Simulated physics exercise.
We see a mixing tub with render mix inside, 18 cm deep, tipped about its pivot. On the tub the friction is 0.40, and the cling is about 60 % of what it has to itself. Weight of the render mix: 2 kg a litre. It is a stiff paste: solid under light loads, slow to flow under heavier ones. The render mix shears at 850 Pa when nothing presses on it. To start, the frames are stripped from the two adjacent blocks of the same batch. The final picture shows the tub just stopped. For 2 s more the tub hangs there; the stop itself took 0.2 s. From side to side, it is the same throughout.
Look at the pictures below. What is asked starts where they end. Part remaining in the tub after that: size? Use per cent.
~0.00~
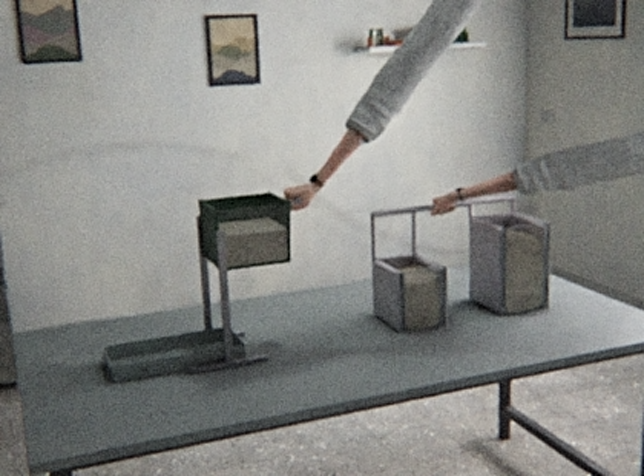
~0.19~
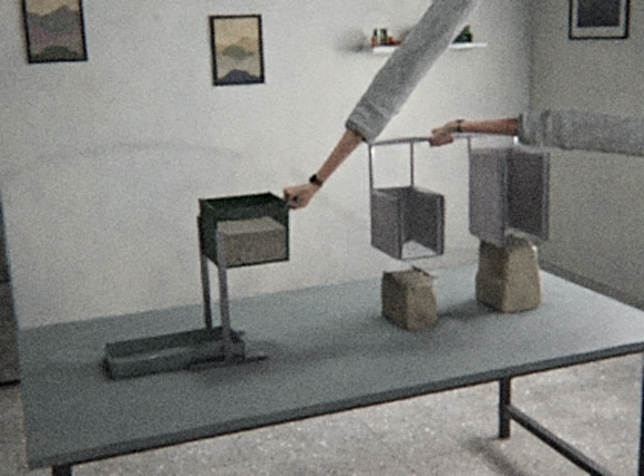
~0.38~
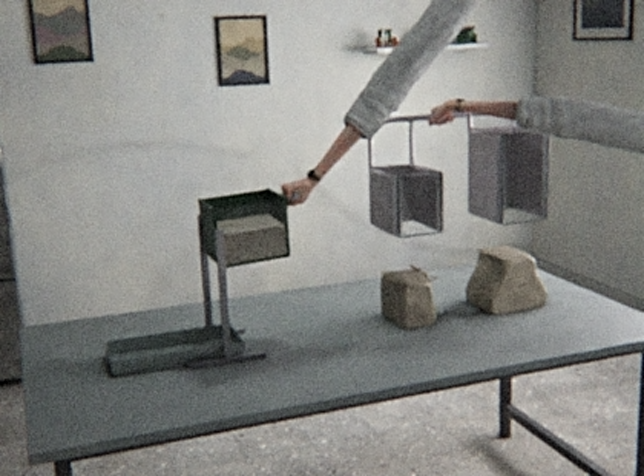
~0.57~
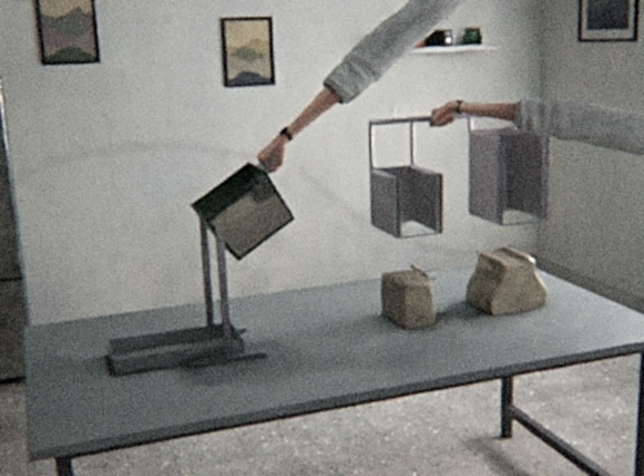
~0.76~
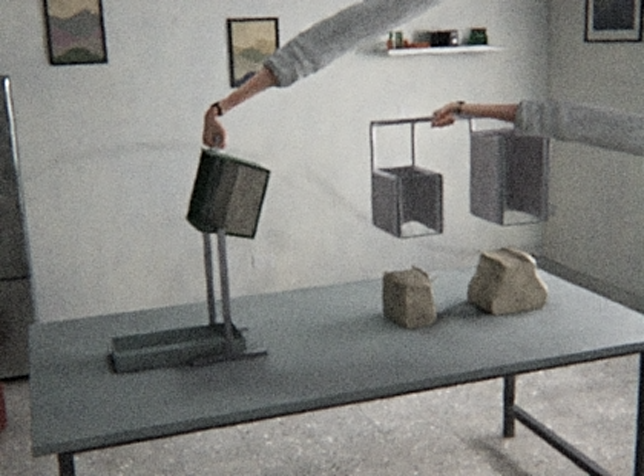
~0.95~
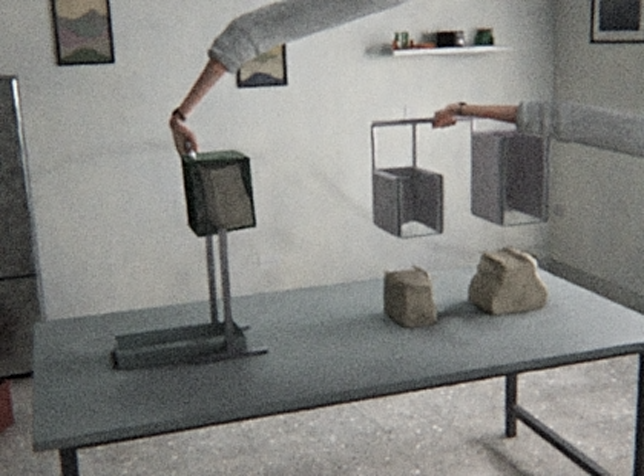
Close to 48 %.
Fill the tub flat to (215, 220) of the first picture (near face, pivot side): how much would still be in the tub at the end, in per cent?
In that case some 40 per cent.
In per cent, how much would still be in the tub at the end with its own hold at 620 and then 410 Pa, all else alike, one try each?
Going in order, it's 60 % and then 55 %.
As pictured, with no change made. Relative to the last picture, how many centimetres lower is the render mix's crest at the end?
Roughly 11 cm.
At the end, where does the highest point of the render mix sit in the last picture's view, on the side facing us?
I'd say it peaks at roughly (231, 200) in the last picture.
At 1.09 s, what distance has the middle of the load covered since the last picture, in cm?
Something like 4 cm, I'd say.
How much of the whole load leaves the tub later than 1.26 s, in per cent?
Around 30 percent of the load.
After 1.09 s, the tub is at 92 degrees and holds 100 %.
After 1.26 s, the tub is at 92 degrees and holds 77 %.
After 1.43 s, the tub is at 92 degrees and holds 51 %.
After 1.60 s, the tub is at 92 degrees and holds 48 %.
After 2.95 s, at the end, the tub is at 92 degrees and holds 48 %.
